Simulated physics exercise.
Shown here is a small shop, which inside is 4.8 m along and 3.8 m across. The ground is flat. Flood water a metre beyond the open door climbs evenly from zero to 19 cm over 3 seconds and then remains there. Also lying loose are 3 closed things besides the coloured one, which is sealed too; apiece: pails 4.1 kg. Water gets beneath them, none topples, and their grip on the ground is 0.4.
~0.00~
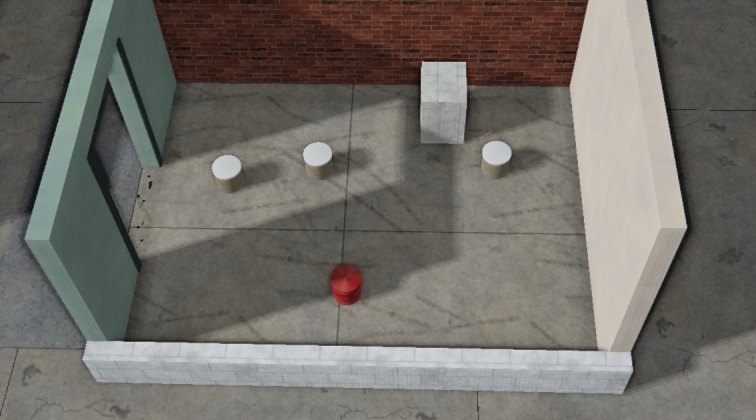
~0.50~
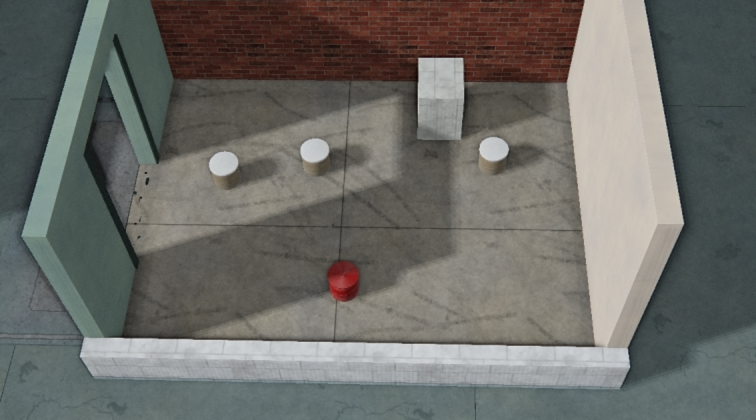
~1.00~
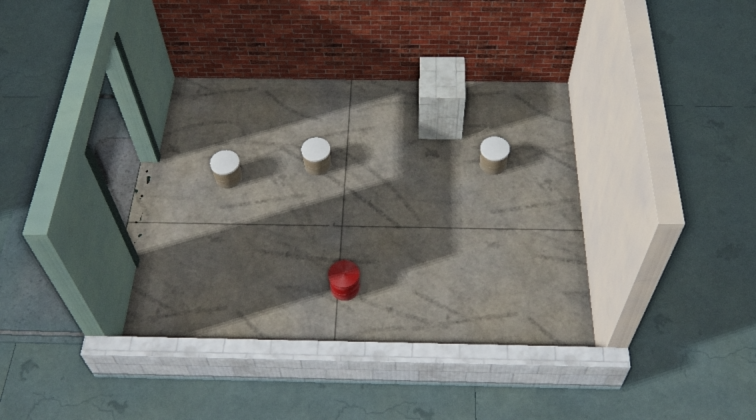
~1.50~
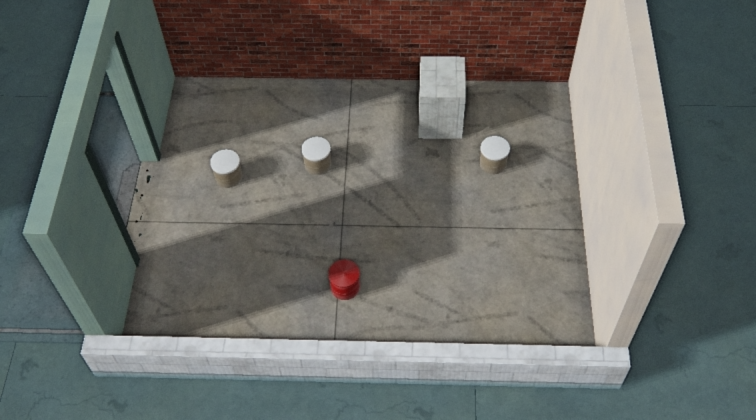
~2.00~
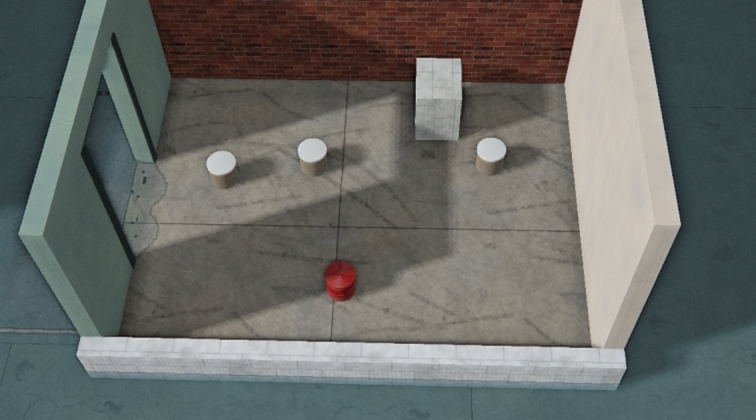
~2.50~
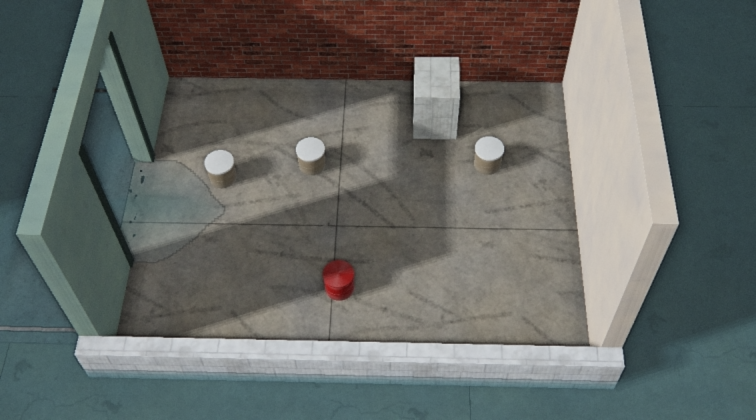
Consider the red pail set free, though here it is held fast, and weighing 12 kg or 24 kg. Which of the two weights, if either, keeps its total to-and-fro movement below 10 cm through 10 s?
Both do.
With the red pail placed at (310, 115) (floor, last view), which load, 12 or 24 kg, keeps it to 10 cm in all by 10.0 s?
Looking at the loads, both keep it.
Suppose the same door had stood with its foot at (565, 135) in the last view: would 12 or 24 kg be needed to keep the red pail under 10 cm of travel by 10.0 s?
Result: Lighter option suffices.
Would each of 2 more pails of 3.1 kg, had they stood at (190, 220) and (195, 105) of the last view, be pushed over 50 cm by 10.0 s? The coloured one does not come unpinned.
Above the mark, then below the mark.
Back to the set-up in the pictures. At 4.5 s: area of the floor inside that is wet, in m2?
About 9.0 m2.
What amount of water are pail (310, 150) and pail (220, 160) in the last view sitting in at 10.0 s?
Close to 9 and 8 centimetres.
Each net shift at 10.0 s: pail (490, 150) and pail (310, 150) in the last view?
Respectively 60 and 250 cm.
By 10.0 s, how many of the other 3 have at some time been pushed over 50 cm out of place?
That makes 3.
After 3.5 s the red pail would be 0 cm from its start with 12 kg and 0 cm from its start with 24 kg; 0 cm of water round it then.
After 4.5 s the red pail would be 0 cm from its start with 12 kg and 0 cm from its start with 24 kg; 5 cm of water round it then.
After 7.0 s the red pail would be 0 cm from its start with 12 kg and 0 cm from its start with 24 kg; 5 cm of water round it then.
After 10.0 s the red pail would be 0 cm from its start with 12 kg and 0 cm from its start with 24 kg; 5 cm of water round it then.
